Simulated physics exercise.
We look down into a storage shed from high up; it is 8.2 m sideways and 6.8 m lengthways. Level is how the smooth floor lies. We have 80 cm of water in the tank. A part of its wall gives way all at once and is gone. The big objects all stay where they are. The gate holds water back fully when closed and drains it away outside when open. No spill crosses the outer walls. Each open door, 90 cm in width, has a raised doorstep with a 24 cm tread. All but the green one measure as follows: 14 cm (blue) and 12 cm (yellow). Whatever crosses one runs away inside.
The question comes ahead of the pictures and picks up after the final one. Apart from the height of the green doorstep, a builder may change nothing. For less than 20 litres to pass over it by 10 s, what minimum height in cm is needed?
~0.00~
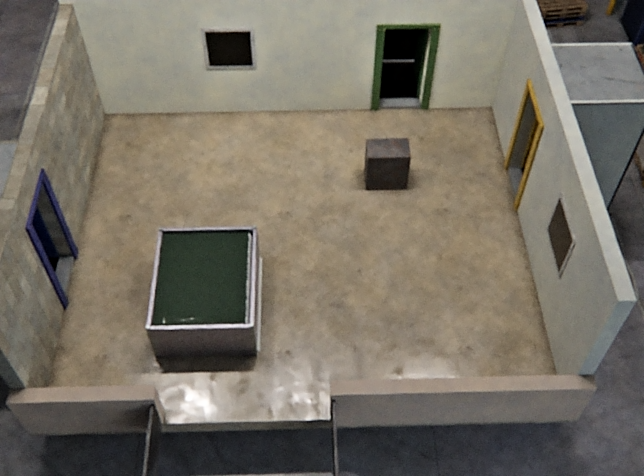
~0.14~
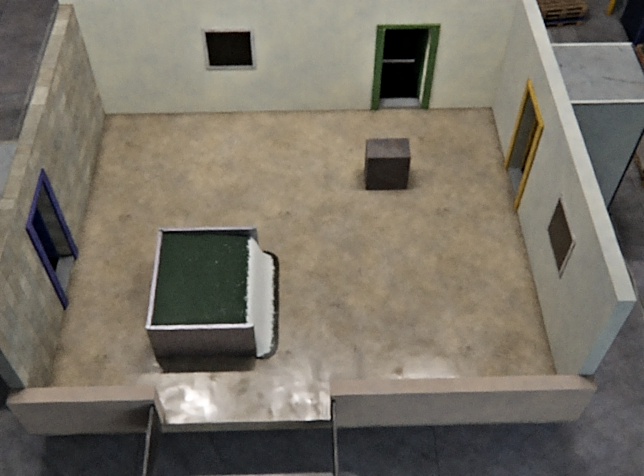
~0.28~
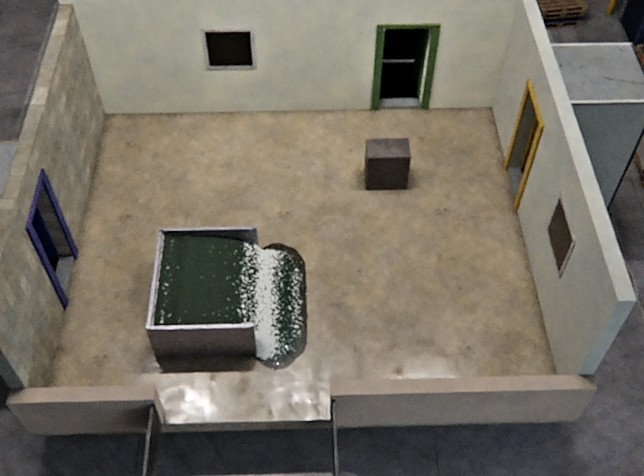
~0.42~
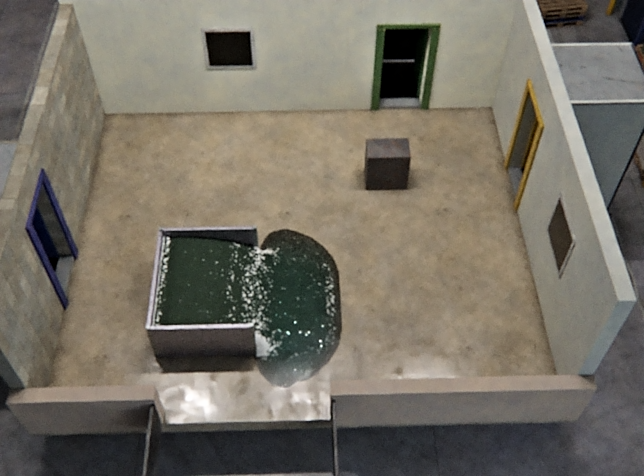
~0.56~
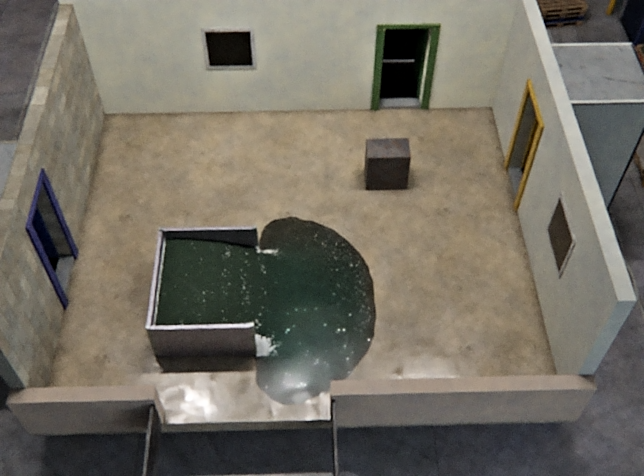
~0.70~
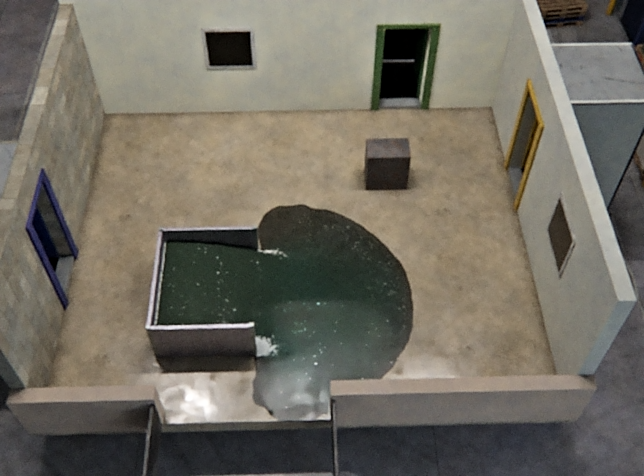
It would have to be about 8.5 cm high.
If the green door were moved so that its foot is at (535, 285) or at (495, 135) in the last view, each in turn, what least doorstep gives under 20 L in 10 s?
Around 24 and 9.0 cm respectively.
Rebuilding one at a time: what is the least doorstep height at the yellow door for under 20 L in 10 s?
At yellow, roughly 14.5 cm.
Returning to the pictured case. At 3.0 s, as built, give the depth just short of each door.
Lab note, cm: Blue 0; green 0; yellow 20.
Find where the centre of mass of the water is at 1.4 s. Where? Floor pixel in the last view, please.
The centre of all the water is around (307, 301).
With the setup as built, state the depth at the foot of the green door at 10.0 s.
Depth: Near 6.5 cm.
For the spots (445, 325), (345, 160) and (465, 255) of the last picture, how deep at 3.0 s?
In order: Around 4, 2 and 4 cm.
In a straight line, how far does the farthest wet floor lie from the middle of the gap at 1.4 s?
Roughly 5.0 m.
After 1.4 s water covers 35 % of the floor, deepest (26 cm) near (264, 319); it has not reached the green door.
After 3.0 s water covers 45 % of the floor, deepest (32 cm) near (535, 400); it has not reached the green door.
After 10.0 s water covers 90 % of the floor, deepest (14 cm) near (105, 118); 6 cm at the green door, 25 litres in over its 8 cm doorstep.
At the green door as built, the water arrived by 3.4 s and peaked near 14 cm at 6.2 s.
Run again over the same 10 s with other heights there, 35 litres in over 7 cm, 14 litres over 9.5 cm. The limit of 20 litres is kept from about 8.5 cm up.
